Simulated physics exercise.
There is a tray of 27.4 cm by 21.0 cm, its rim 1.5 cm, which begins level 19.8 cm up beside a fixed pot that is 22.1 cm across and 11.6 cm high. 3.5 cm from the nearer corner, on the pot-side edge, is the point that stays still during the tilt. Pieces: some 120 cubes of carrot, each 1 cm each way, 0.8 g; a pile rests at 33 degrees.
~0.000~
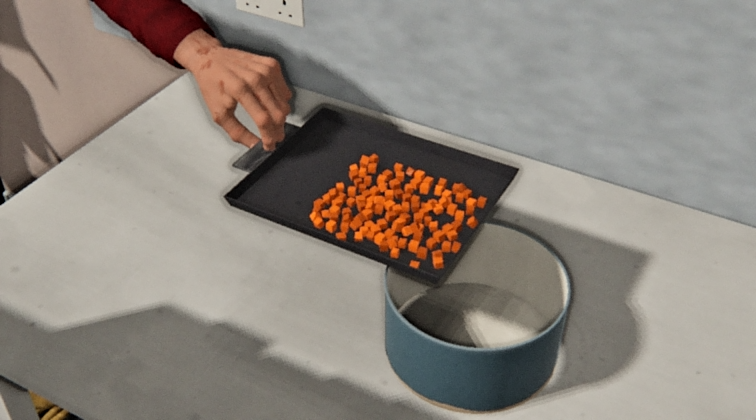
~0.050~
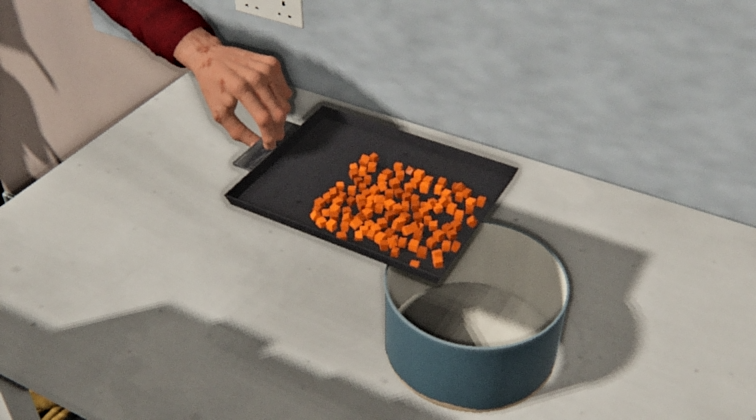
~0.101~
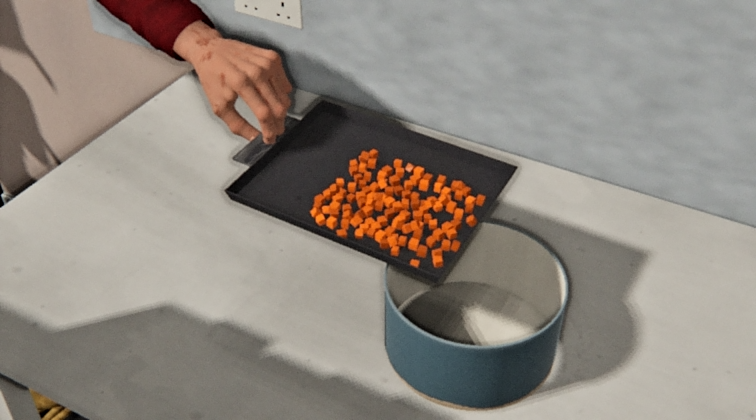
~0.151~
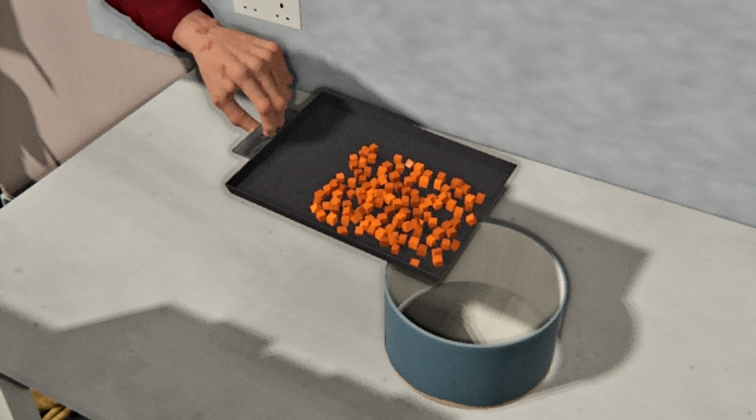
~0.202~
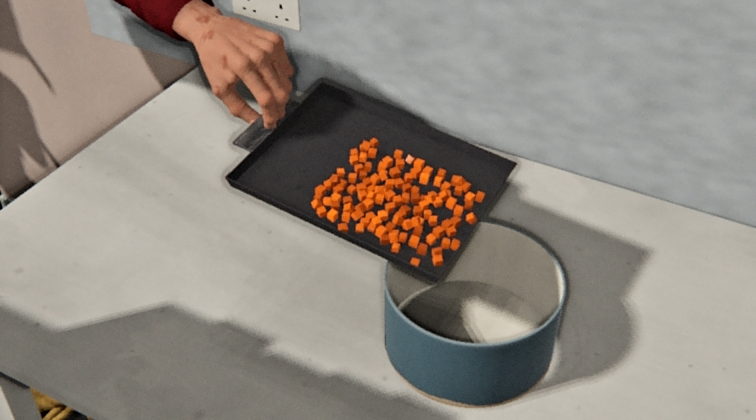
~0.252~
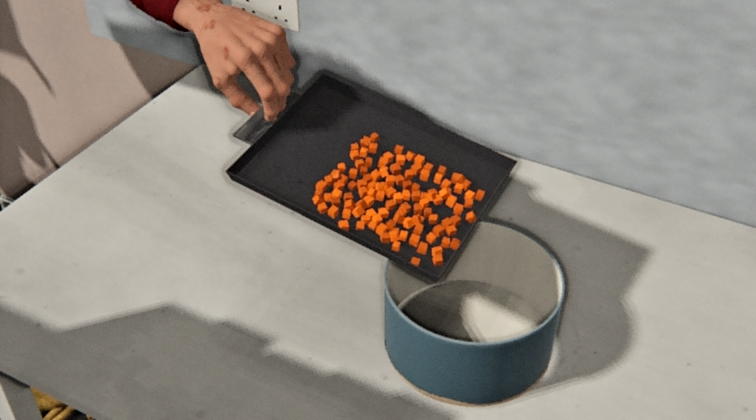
A hand in a red sleeve raises the handle end of a dark rectangular tray at upper left, slowly at first and then faster, tilting it slightly toward the pot. Orange carrot cubes lie bunched on the tray's right half, barely shifting, beside a blue pot with a pale inside. The pale worktop against a grey-blue wall with a white socket is seen from above, the view steady.
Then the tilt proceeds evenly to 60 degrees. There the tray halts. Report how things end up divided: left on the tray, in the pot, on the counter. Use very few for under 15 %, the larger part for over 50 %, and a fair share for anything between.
Tray: The larger part, pot: Very few, counter: Very few.
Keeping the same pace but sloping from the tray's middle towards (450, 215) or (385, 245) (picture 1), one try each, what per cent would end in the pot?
Estimate: Some 10 % and some 0 % respectively.
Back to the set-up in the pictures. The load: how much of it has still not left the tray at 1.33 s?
It works out to near 90 per cent of the load.
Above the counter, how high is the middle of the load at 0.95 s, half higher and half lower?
About 24 centimetres.
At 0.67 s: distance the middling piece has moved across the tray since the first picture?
1 cm.
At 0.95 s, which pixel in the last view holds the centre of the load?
By then the middle of the load sits around (440, 215).
After 0.67 s, tilt 35 degrees; the tray holds 100 %, the pot 0 %.
Then, at 0.95 s, tilt 51 degrees; the tray holds 100 %, the pot 0 %.
After 1.33 s, tilt 60 degrees; the tray holds 90 %, the pot 5 %.
At rest (2.4 s), tray 90 %, pot 5 %, counter 5 %.
